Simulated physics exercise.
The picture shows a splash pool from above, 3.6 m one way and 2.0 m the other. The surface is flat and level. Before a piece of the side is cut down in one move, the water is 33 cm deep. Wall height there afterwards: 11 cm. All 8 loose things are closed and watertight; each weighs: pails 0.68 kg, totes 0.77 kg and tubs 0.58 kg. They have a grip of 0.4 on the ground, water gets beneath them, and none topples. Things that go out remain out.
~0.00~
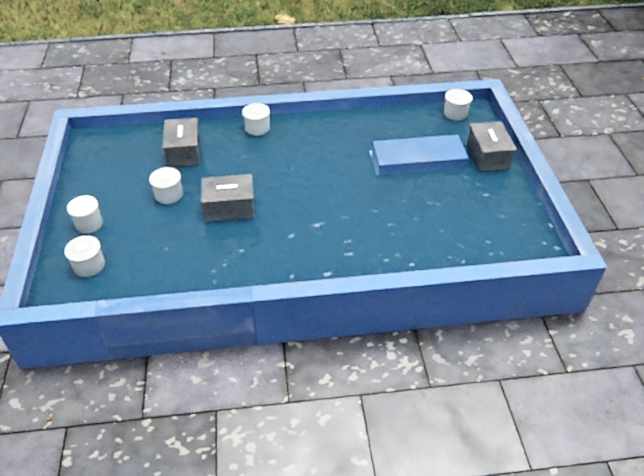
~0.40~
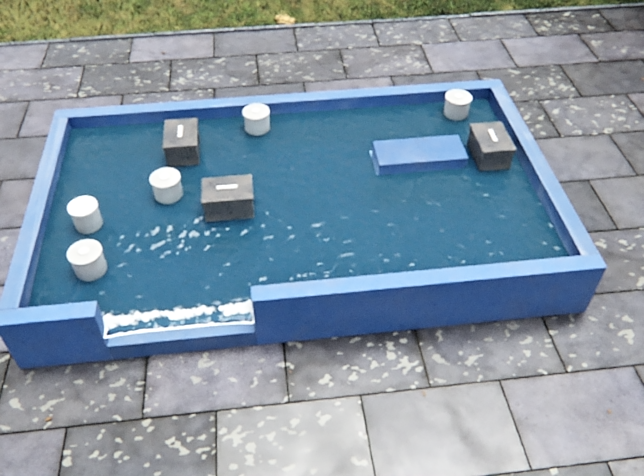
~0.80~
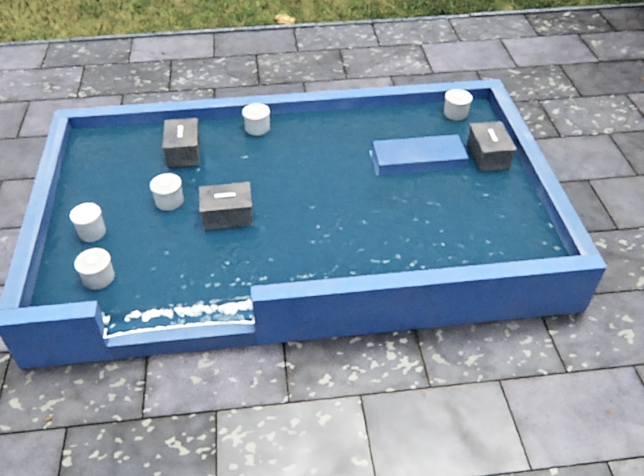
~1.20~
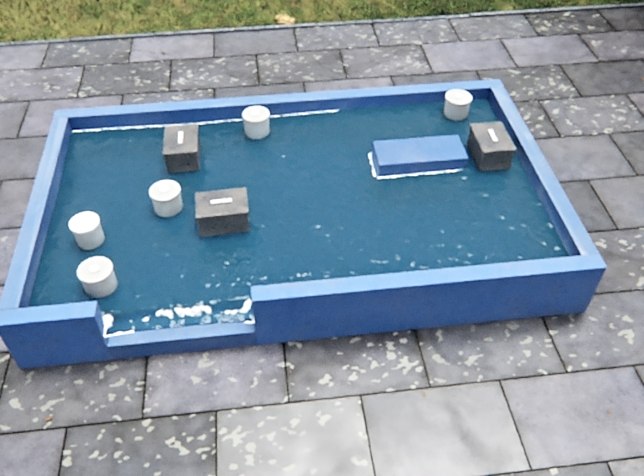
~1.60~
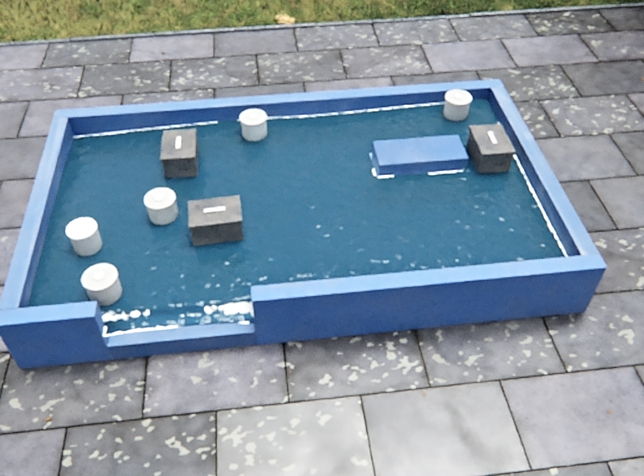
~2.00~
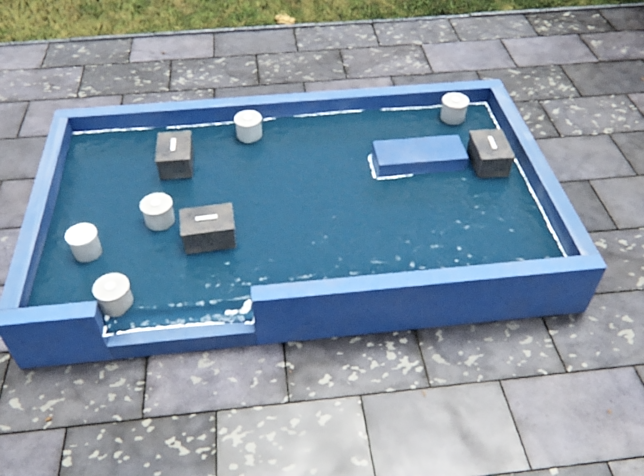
A section of the blue pool's front wall drops at the left, and water starts pouring through the gap. The white tubs and dark totes at the left then drift slowly toward the opening, the nearest tub reaching its left edge, while the water level sinks slightly and the objects at the right barely shift.
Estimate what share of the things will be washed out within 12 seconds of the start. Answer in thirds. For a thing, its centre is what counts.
The share is between one third and two thirds.
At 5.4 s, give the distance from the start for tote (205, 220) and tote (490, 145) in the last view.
Washed out, 20 cm.
After 2.8 s 1 of 8 are out; 7 afloat.
After 5.4 s 2 of 8 are out; 6 afloat.
After 8.0 s 4 of 8 are out; 4 afloat.
After 12.0 s 4 of 8 are out; 4 afloat.
